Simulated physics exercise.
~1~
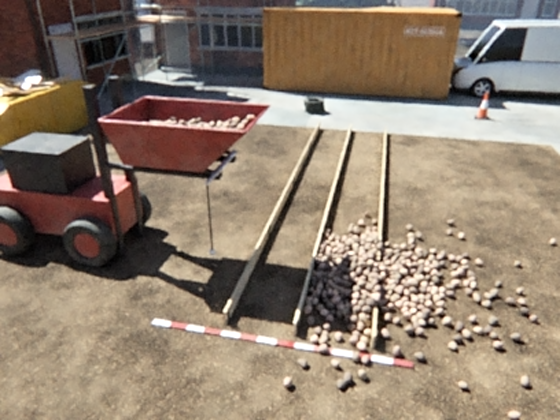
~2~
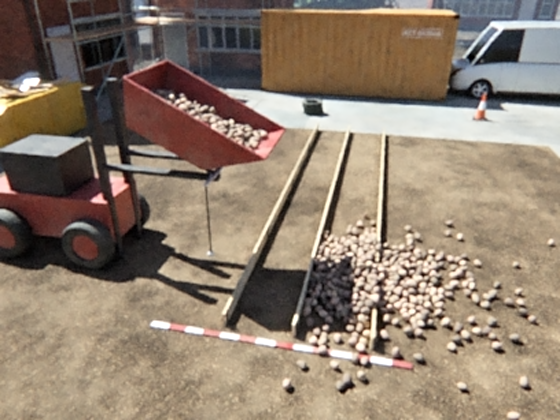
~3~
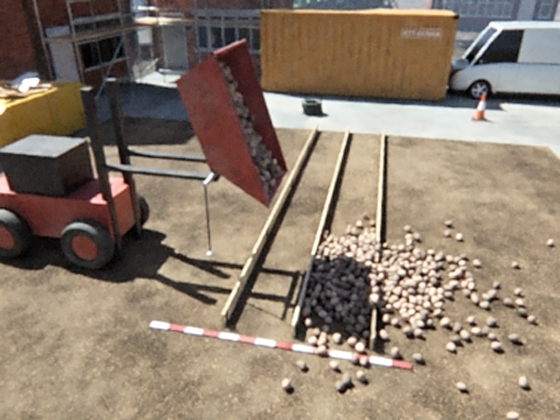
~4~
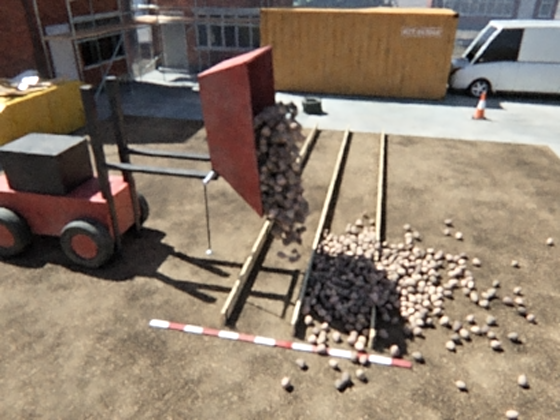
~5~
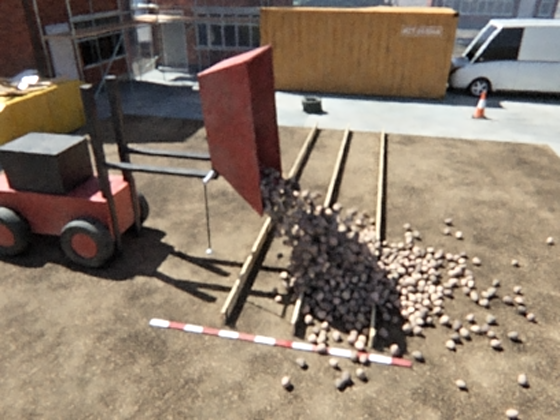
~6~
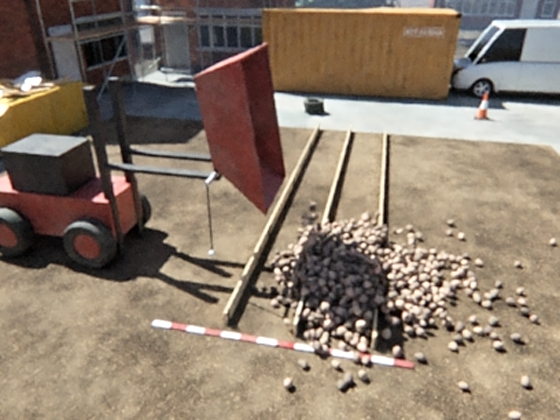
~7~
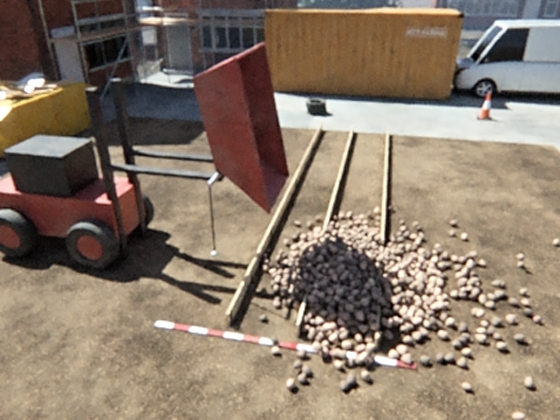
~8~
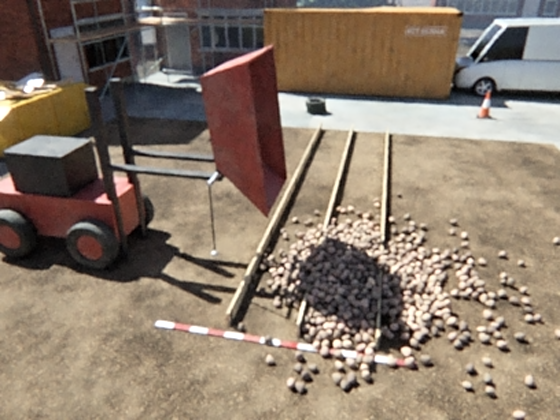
A red forklift-like vehicle tips its raised skip steeply to the right, pouring rounded stones onto an existing heap across the wooden planks, then holds the emptied skip tilted above a broader, taller pile, with some stones scattered around the striped staff.
